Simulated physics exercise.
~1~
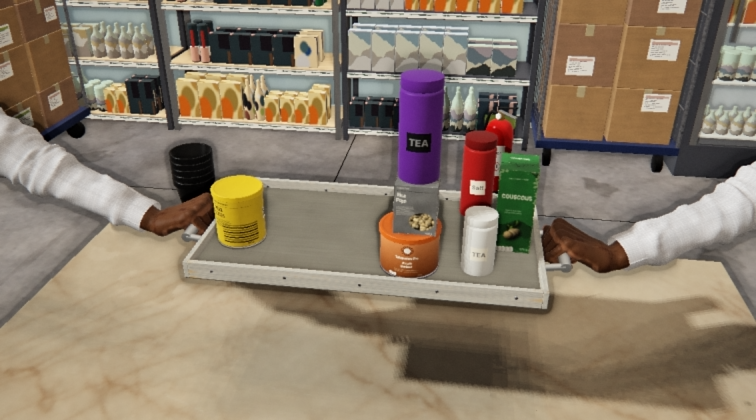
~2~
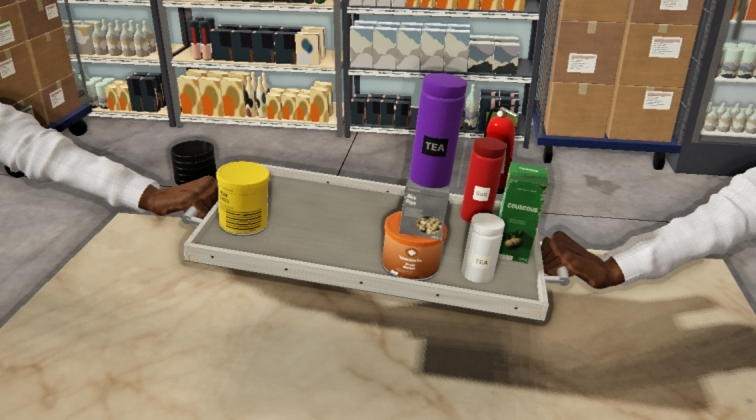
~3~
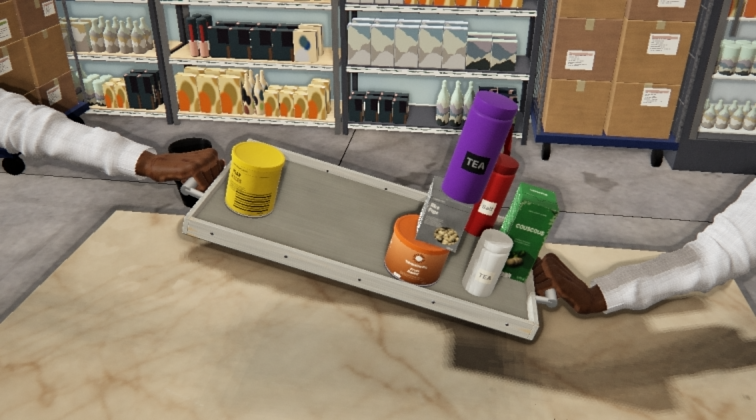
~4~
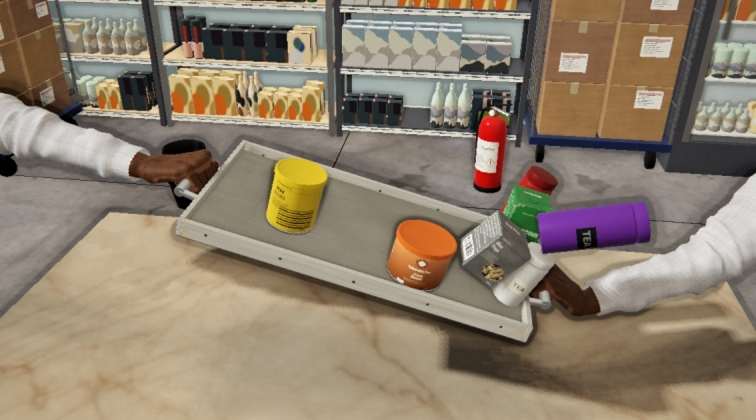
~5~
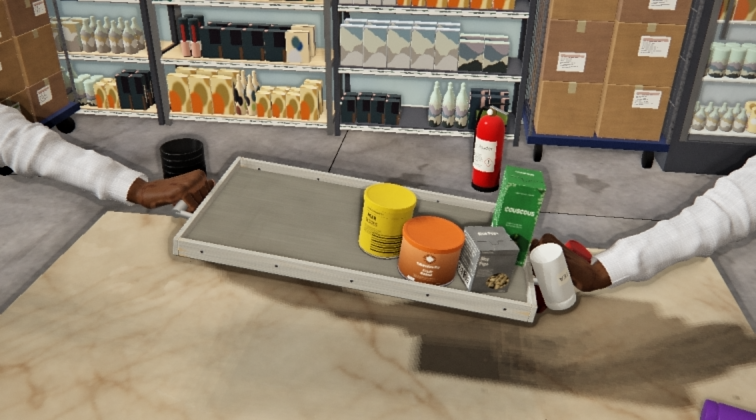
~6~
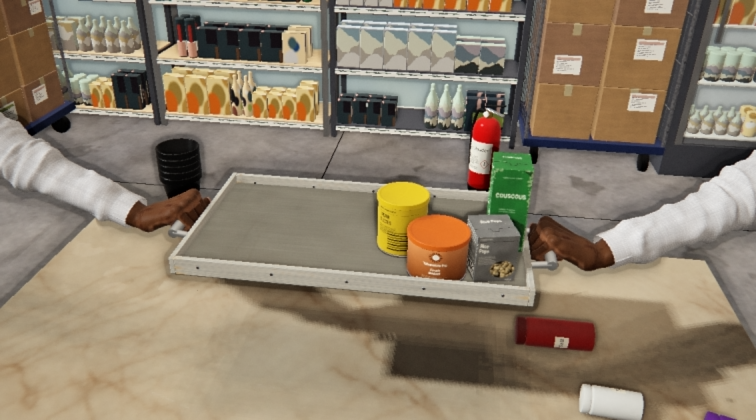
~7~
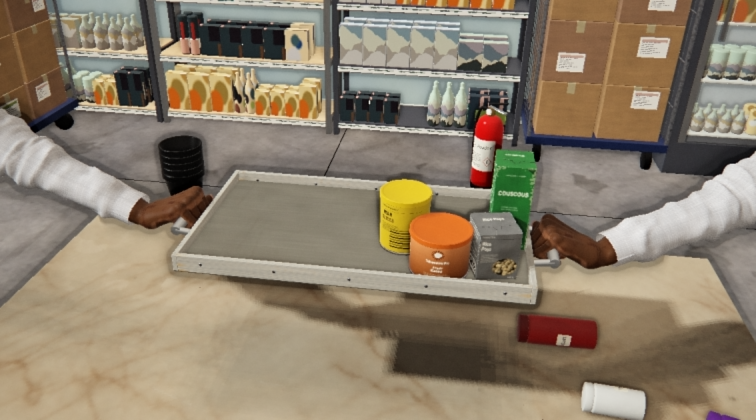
We see two hands tilt a tray of containers down to the right and level it again; the purple jar topples off first, then the red jar and white shaker, all ending on their sides, while the yellow tin slides right to join the orange tub and two cartons still aboard.
